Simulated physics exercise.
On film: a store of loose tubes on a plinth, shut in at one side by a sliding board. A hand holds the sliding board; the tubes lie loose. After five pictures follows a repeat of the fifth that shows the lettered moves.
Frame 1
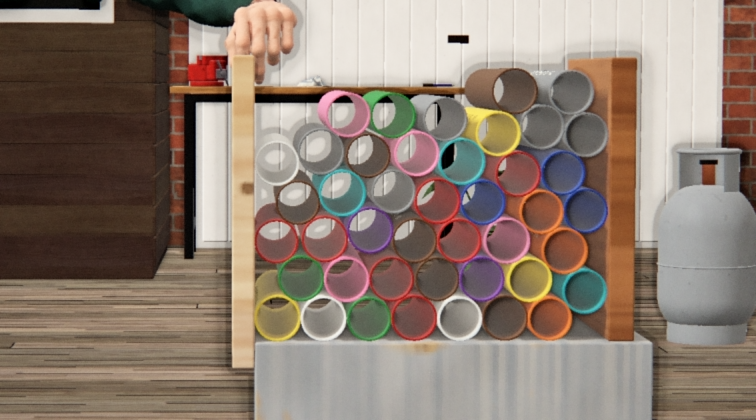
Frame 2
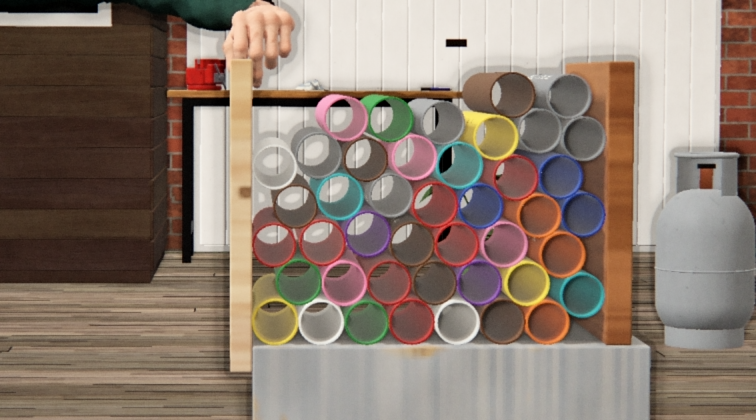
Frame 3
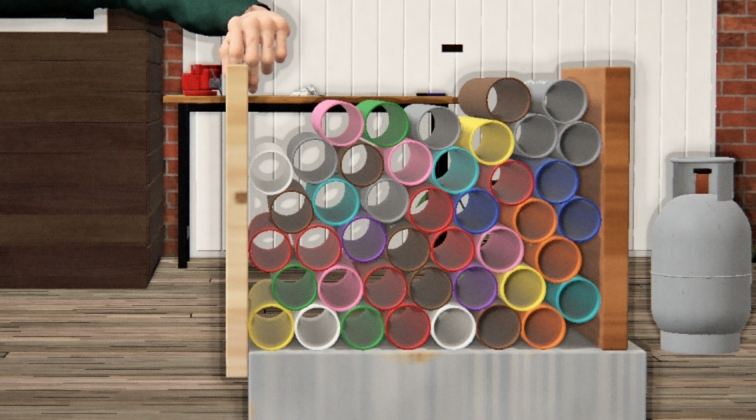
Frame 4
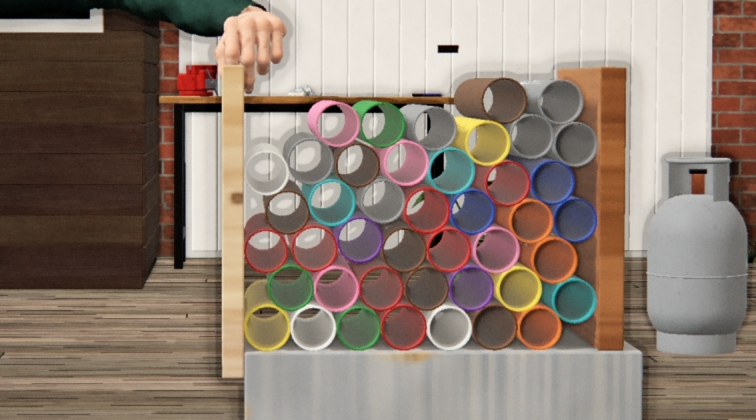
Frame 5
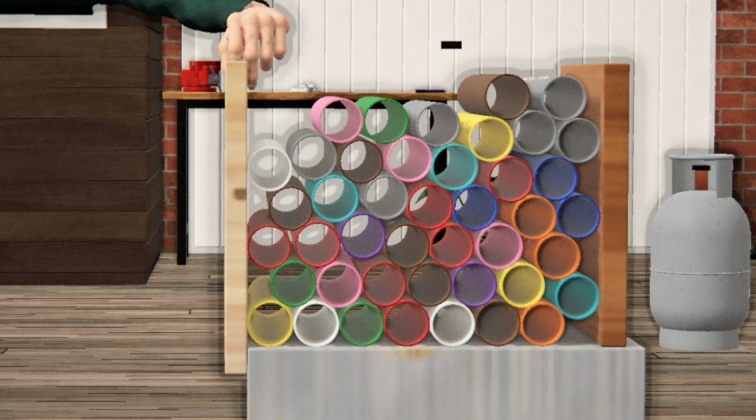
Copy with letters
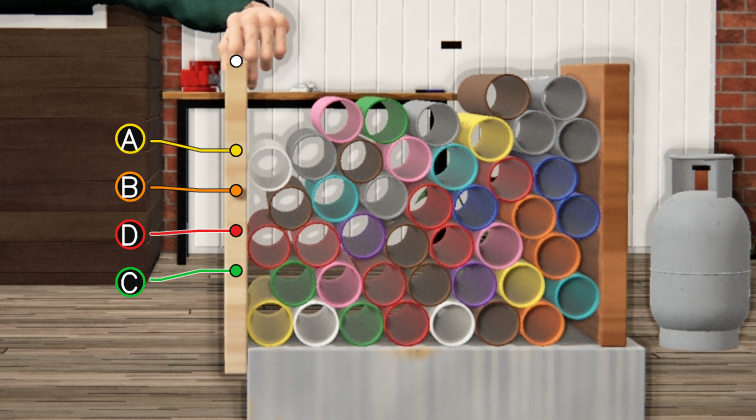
View swaying slightly left and back as a hand grips the left board beside loose coloured tubes, which stay stacked and still.
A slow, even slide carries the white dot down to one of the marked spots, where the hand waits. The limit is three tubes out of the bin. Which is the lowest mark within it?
It can be let down to C.
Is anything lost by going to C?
Yes.
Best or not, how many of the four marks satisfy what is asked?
The number is four.
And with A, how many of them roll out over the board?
With A, none.
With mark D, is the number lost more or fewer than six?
At D, fewer than six.
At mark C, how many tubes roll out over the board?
It comes to one.
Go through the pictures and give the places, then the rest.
The first frame shows a yellow tube (498, 134); a pink tube (348, 115); side board (244, 201).
The second frame shows side board (242, 205); a yellow tube (275, 322).
The third frame shows a brown tube (498, 327); a red tube (386, 288).
The fourth frame shows a brown tube (405, 250); a purple tube (360, 240).
The fifth frame shows a blue tube (578, 216); a blue tube (555, 178); a yellow tube (491, 140).
On the copy, A at (236, 151); B at (236, 191); C at (236, 271); D at (236, 231); the white dot at (236, 61).
On C. First, top of the board (247, 151).
Then, top of the board (247, 254).
Finally, top of the board (247, 270), one out over the board.
By contrast, A none out over the board; B none out over the board; D none out over the board.
